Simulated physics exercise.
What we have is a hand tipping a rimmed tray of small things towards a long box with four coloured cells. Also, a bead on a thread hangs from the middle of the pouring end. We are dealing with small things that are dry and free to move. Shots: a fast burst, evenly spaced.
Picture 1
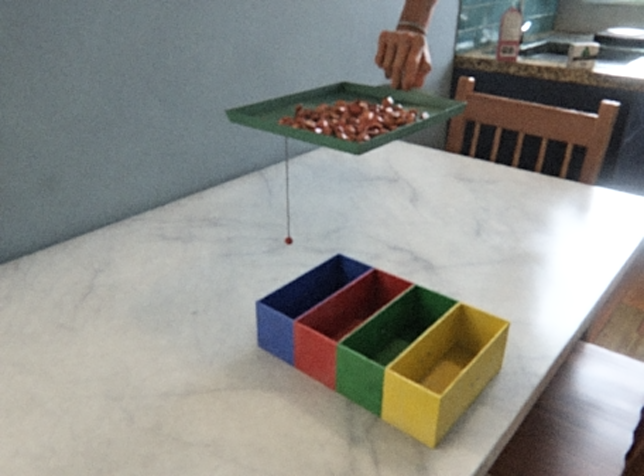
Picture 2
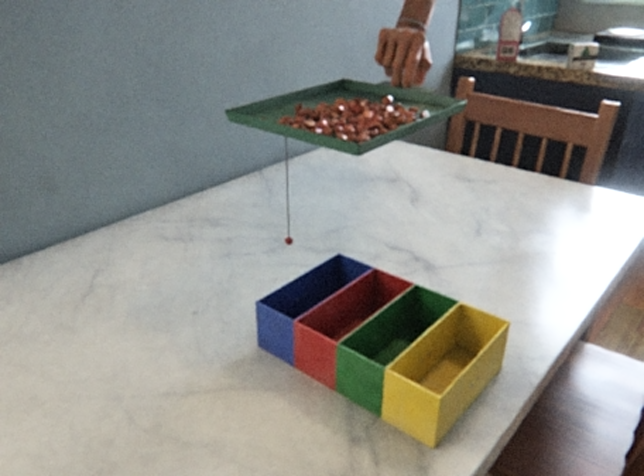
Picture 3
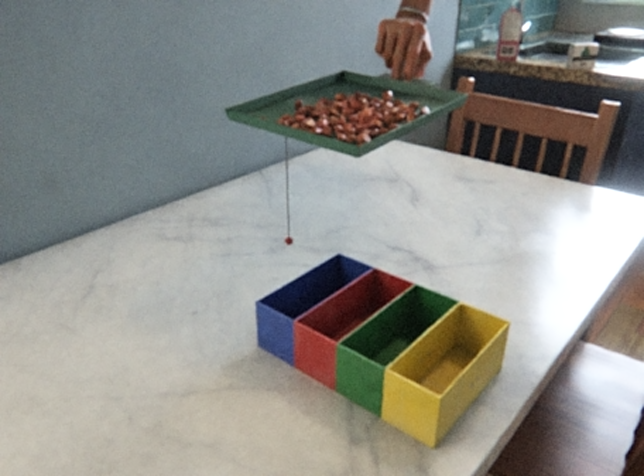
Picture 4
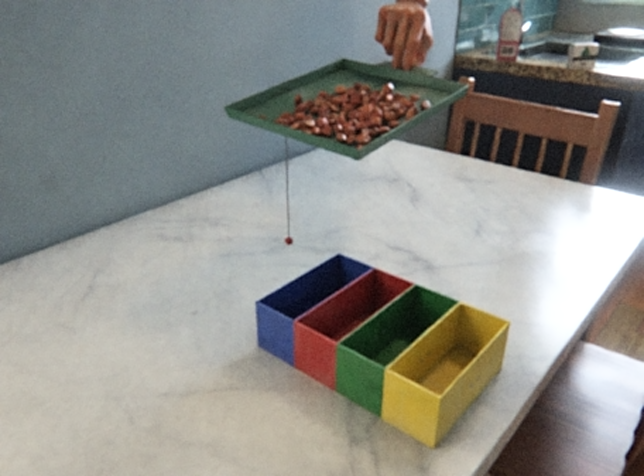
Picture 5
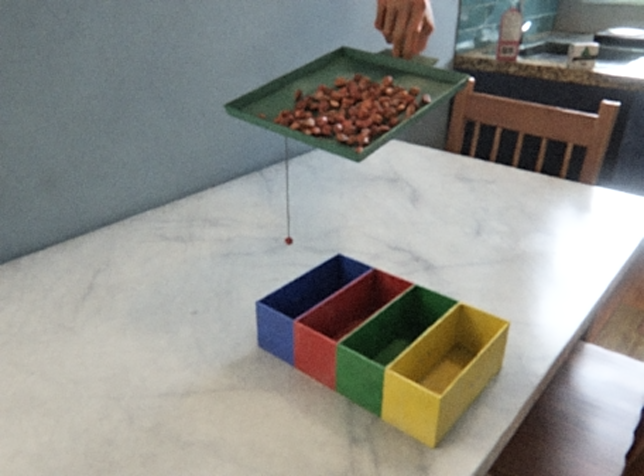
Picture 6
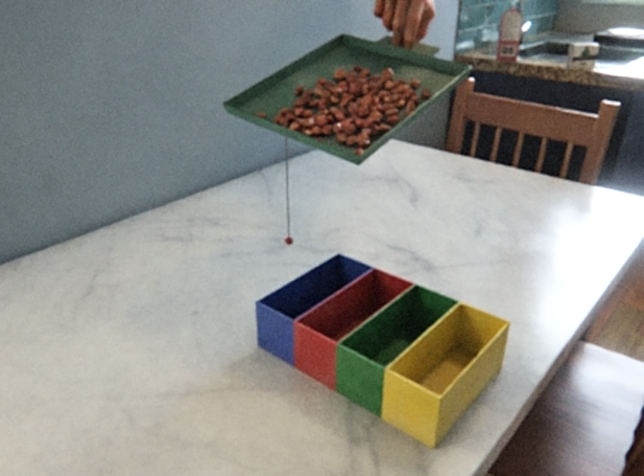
A hand gradually tilts a green tray of reddish-brown bits down toward its right corner.
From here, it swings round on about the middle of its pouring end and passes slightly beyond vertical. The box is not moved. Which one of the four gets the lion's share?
Lion's share: Blue.
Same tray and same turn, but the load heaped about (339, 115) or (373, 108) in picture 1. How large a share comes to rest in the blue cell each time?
About 60 % and 50 %.
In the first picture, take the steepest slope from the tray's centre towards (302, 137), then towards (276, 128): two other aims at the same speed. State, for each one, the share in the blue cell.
30 % and 0 %.
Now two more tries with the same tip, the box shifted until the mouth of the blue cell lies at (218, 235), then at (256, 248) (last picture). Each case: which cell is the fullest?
First: The yellow cell. Second: Green.
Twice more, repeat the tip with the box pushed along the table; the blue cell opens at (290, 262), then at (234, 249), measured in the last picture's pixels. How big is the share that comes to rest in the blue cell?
First position: Some 20 %; second position: Some 0 %.
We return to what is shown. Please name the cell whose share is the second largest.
The cell in red.
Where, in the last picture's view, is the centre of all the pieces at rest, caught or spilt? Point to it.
Last view, centre at rest - approx. (317, 328).
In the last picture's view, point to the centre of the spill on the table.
The centre sits near (247, 322).
Shortly afterwards, tray tipped steeply; the whole lot on the tray.
Next, tray tipped right over; a little on the tray; near a third in the blue cell; near a quarter in the red cell; near a quarter falling or outside the box.
Some moments later, tray tipped past a quarter turn; near half in the blue cell; near a third in the red cell; near a quarter falling or outside the box.
In the end, tray tipped past a quarter turn; near half in the blue cell; near a third in the red cell; none at all in the yellow cell; none at all in the green cell; near a quarter outside the box.
